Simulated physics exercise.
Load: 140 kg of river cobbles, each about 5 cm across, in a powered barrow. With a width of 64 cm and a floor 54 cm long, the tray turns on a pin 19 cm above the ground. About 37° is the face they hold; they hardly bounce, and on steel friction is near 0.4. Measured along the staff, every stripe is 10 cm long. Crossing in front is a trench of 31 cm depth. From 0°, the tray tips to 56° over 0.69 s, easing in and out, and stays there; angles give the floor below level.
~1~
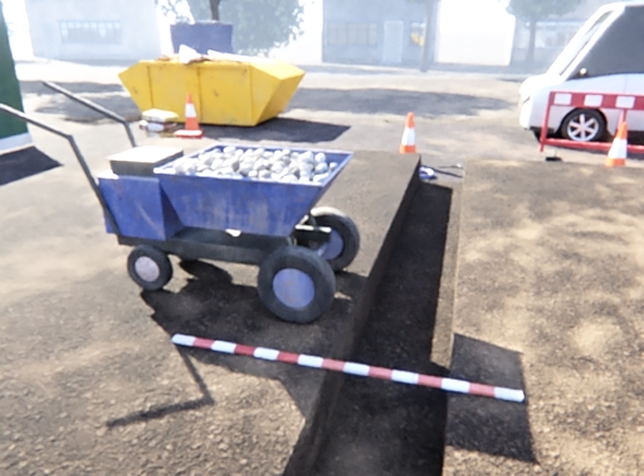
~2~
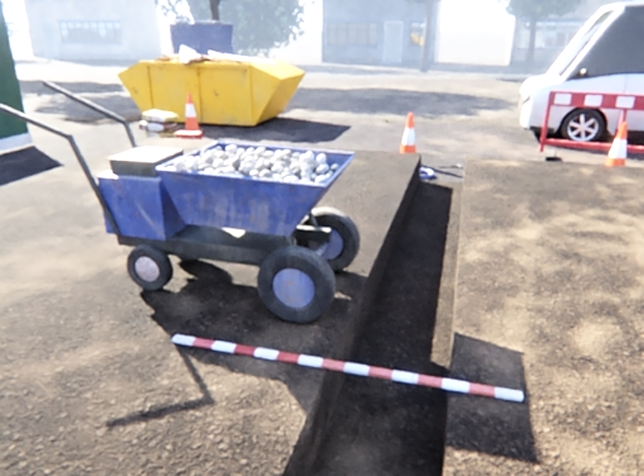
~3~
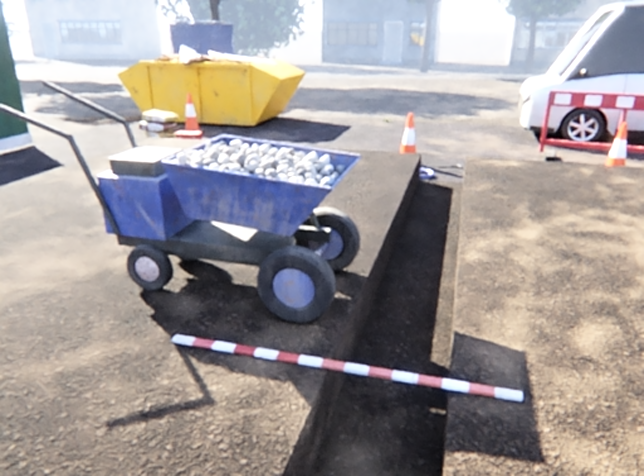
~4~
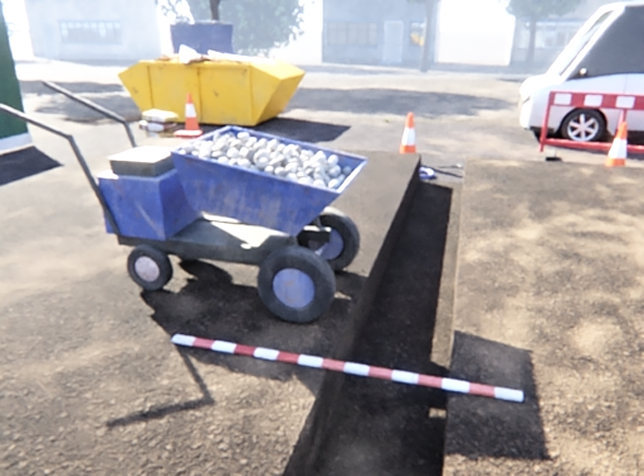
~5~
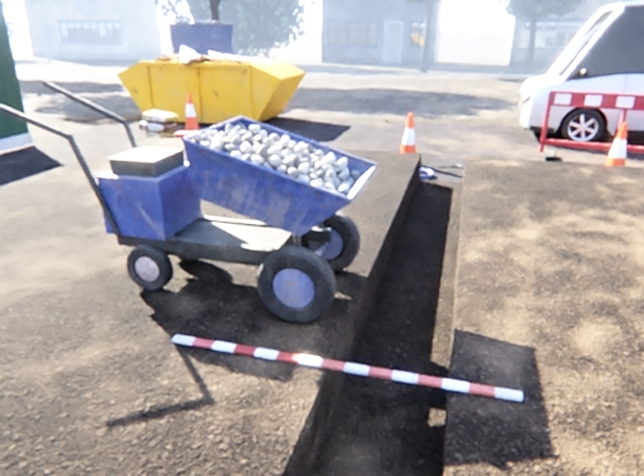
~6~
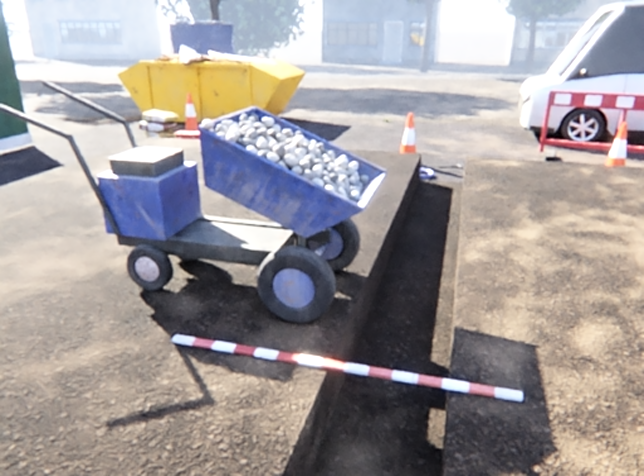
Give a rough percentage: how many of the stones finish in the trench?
25 %.
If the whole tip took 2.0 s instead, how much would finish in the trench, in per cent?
It would be near 45 percent.
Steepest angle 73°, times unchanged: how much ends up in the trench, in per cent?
Then roughly 50 percent.
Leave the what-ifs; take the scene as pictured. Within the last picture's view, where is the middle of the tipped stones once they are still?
At about pixel (469, 312) in the last view.
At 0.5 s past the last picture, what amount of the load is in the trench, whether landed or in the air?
I'd put it near 10 per cent.
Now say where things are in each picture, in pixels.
The tray is at 0°, its lip at (322, 186); the top of the load is at (245, 158), in the first frame.
Lip at (324, 187), floor tilted 1°, highest stones at (243, 156), in the second frame.
The tray is at 4°, its lip at (330, 189); the top of the load is at (231, 151), in the third frame.
The tray is at 9°, its lip at (340, 194); the top of the load is at (234, 141), in the fourth frame.
Lip at (351, 201), floor tilted 16°, highest stones at (238, 132), in the fifth frame.
The tray is at 23°, its lip at (363, 210); the top of the load is at (252, 124), in the sixth frame.
Then, 0.2 s after the last picture the floor is at 48°, 100 % in the tray; the foremost stones are at (386, 218).
Then, 0.5 s after the last picture the floor is at 56°, 89 % in the tray, 10 % in the trench; the foremost stones are at (460, 289).
Then, 0.8 s after the last picture the floor is at 56°, 54 % in the tray, 19 % in the trench, 27 % past the trench; the foremost stones are at (577, 337).
Then, 2.8 s after the last picture the floor is at 56°, 45 % in the tray, 25 % in the trench, 30 % past the trench; the foremost stones are past the picture's edge.
